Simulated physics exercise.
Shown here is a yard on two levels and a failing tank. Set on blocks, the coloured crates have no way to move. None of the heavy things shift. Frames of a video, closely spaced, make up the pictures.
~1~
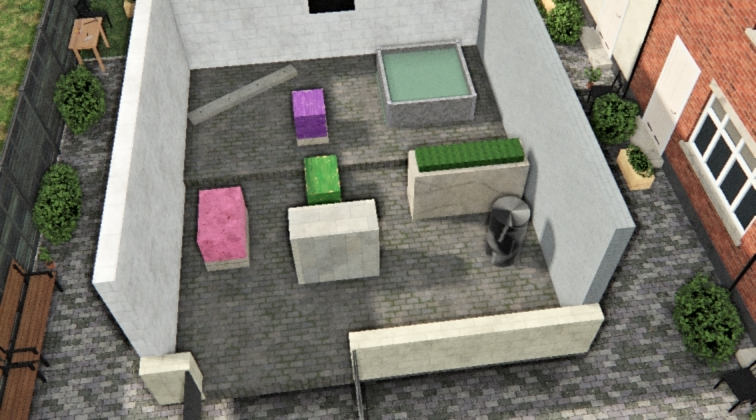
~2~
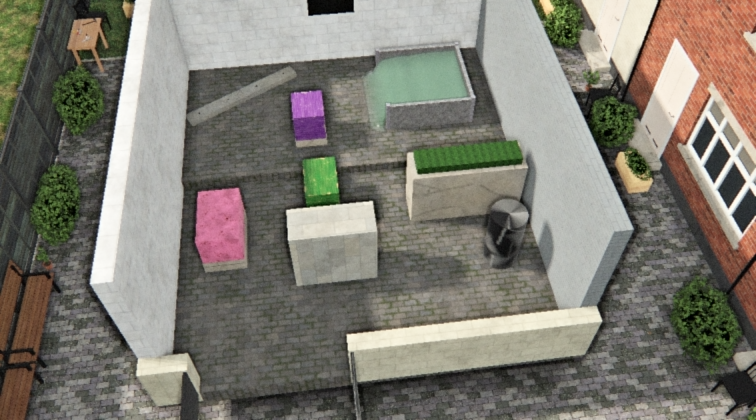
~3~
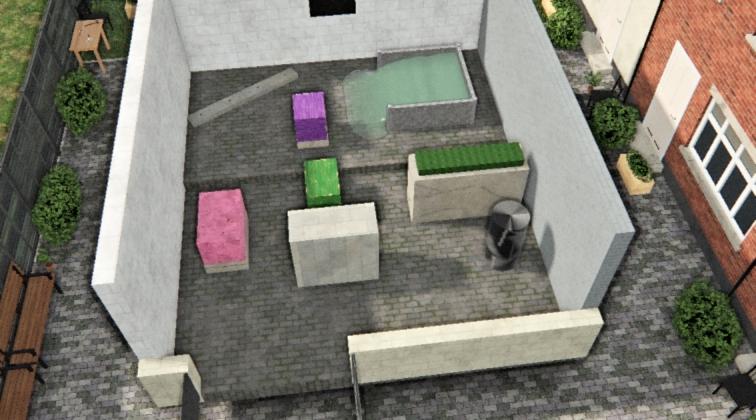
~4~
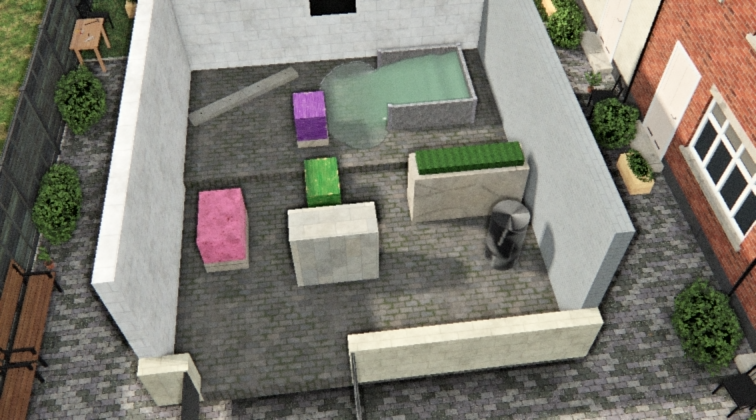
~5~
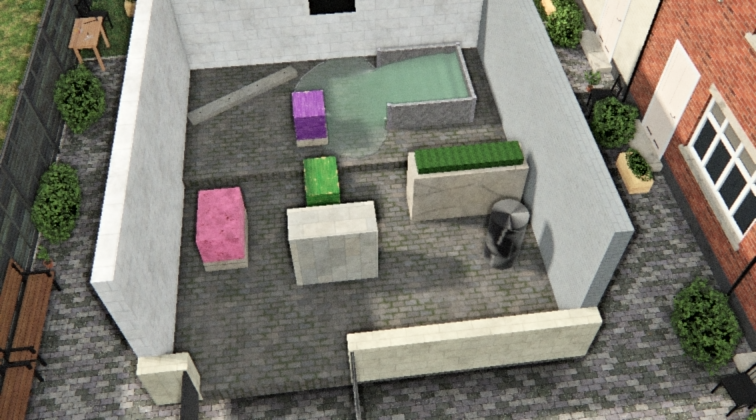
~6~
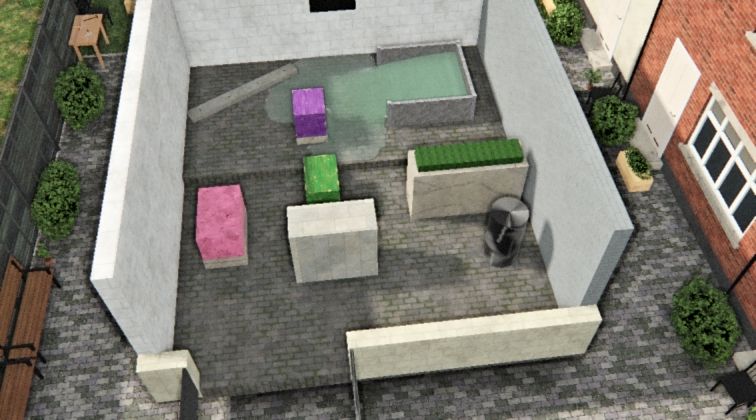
In a walled yard with pink, purple and green crates, a full tank at the back right opened on its left side, and water poured out, spreading left across the paving and around the purple crate.
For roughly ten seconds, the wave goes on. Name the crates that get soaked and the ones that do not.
At the end, the green crate will meet the water; the purple crate will meet the water; the pink crate will avoid the water.
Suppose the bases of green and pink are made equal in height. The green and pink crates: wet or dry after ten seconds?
My reading: Green escapes it; pink is soaked.
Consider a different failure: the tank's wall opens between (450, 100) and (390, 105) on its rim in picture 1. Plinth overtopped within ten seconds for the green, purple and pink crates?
Crate by crate: Green - hit; purple - left alone; pink - left alone.
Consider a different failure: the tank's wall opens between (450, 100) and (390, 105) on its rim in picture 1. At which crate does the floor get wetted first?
That would be the crate marked green, reached first.
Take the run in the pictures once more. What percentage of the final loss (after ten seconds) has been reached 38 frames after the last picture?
Estimate: 30 %.
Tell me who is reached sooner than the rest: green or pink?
First to get wet: The crate marked green.
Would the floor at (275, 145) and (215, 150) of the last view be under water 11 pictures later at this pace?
First spot bare, second spot soaked.
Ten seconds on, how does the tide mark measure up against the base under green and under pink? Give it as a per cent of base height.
In order: 180% and 60%.
A moment on, water covers 20 % of the floor; the green crate water round its plinth, the purple crate water round its plinth, the pink crate not reached.
Next, water covers 35 % of the floor; the green crate water round its plinth, the purple crate water round its plinth, the pink crate water round its plinth.
Then, water covers 45 % of the floor; the green crate water round its plinth, the purple crate water round its plinth, the pink crate water round its plinth.
Later, water covers 65 % of the floor; the green crate water round its plinth, the purple crate water round its plinth, the pink crate water round its plinth.
In the end, water covers 85 % of the floor; the green crate was topped, the purple crate was topped, the pink crate stayed above the water.
